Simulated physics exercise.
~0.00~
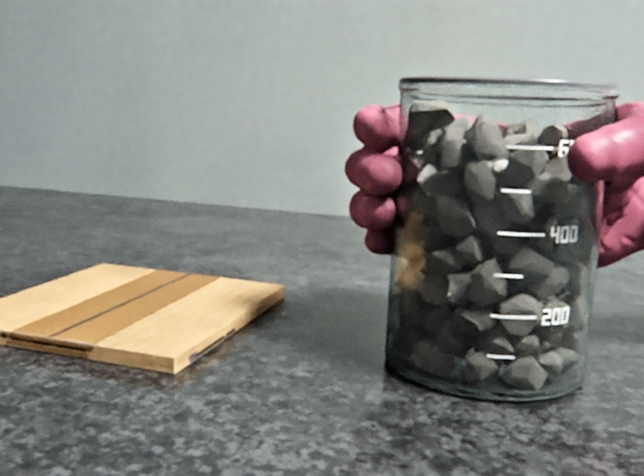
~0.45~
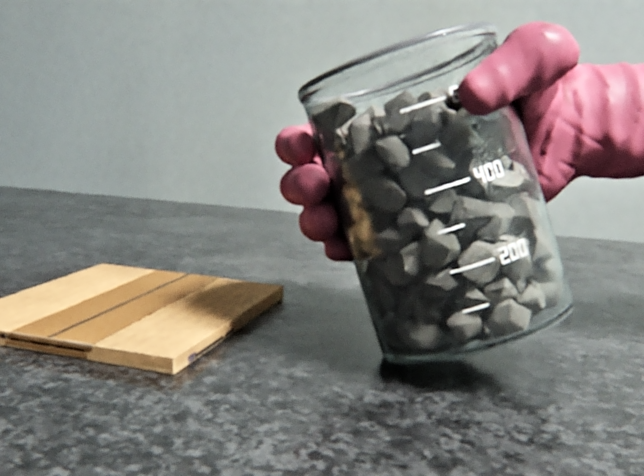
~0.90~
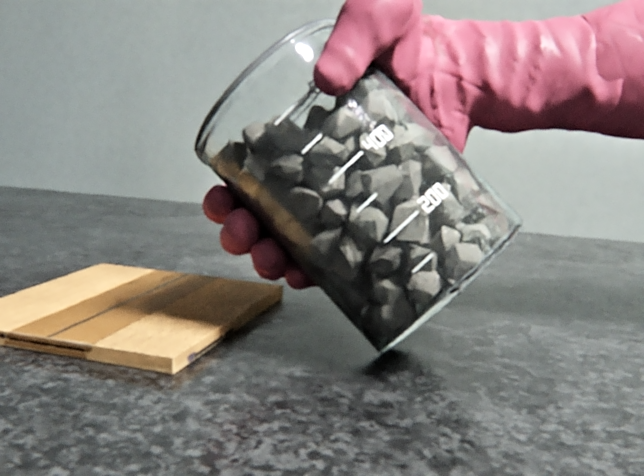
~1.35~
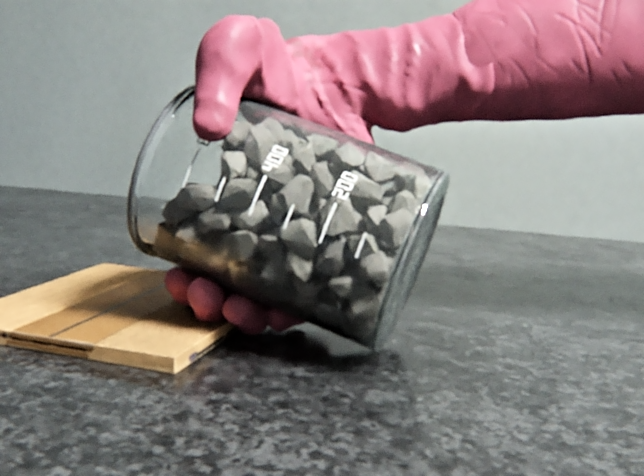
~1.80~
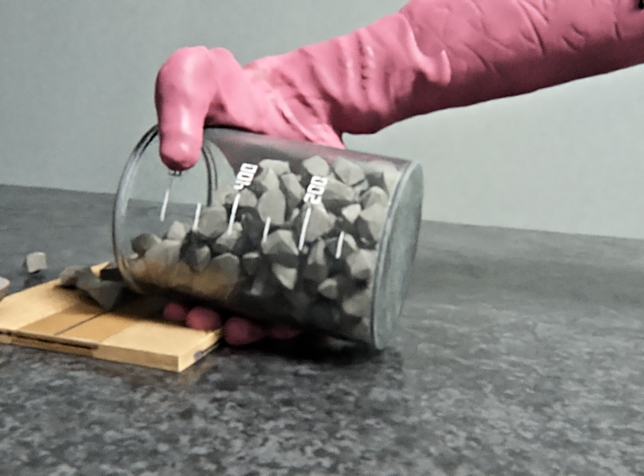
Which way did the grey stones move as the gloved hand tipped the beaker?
The grey stones moved to the left along with the beaker.
